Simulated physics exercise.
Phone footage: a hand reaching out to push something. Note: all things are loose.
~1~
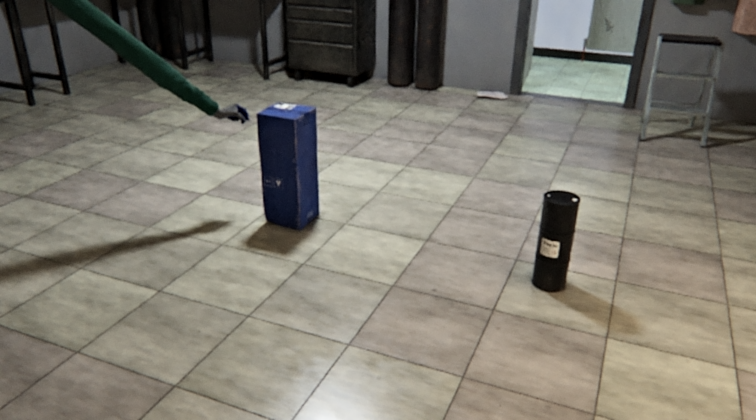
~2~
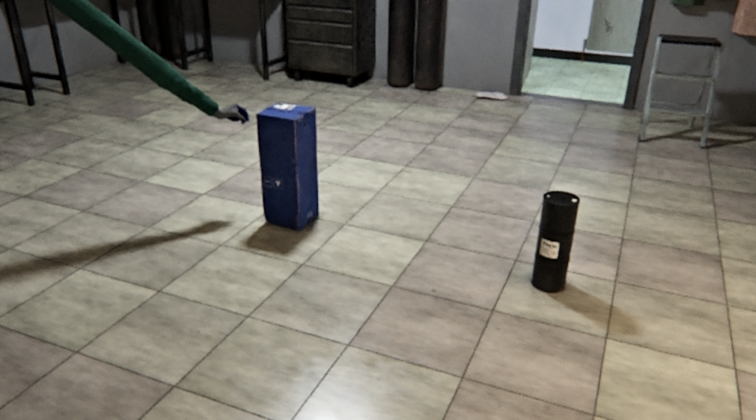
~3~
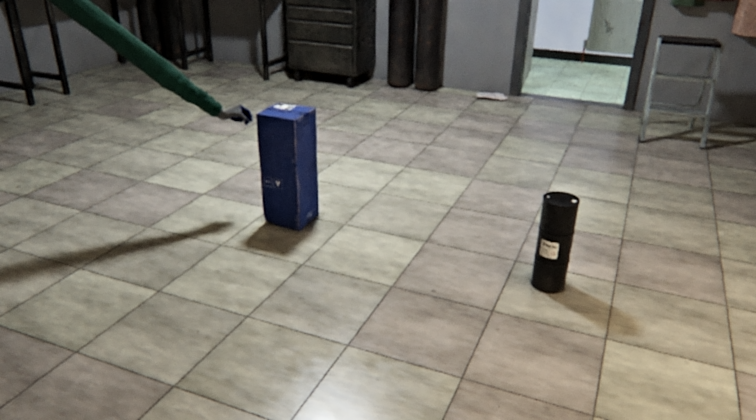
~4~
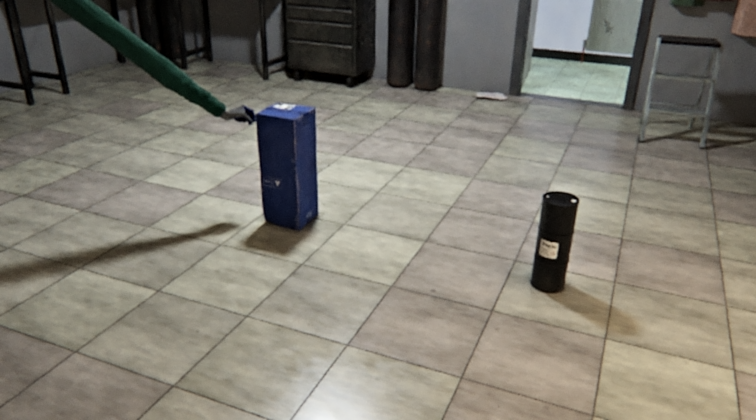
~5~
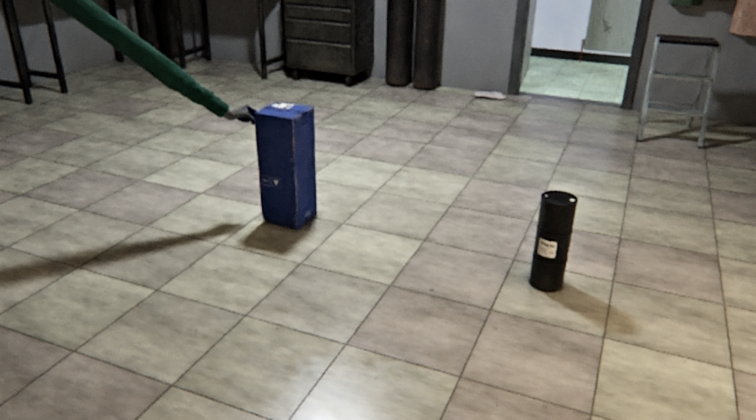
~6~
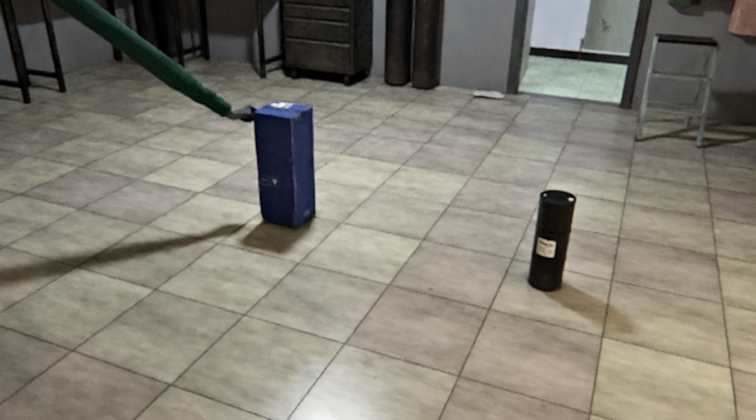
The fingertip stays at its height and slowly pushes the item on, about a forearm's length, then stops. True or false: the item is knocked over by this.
True.
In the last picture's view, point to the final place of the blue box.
The object finishes roughly at pixel (370, 215).
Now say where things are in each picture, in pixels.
Blue box (290, 167), in the first frame.
Blue box (289, 167), in the second frame.
Blue box (289, 167), in the third frame.
Blue box (289, 167), in the fourth frame.
Blue box (287, 166), in the fifth frame.
Blue box (286, 165), in the sixth frame.
Then, 0.60 s past the last view, blue box rocked 17° from its first pose near (302, 165).
Then, 1.10 s past the last view, blue box rocked 43° from its first pose near (327, 174).
Then, 1.30 s past the last view, blue box on its side near (354, 204).
Finally, down or leaning hard on the floor, blue box. Final places as the last picture's camera would see them, blue box near (370, 215).
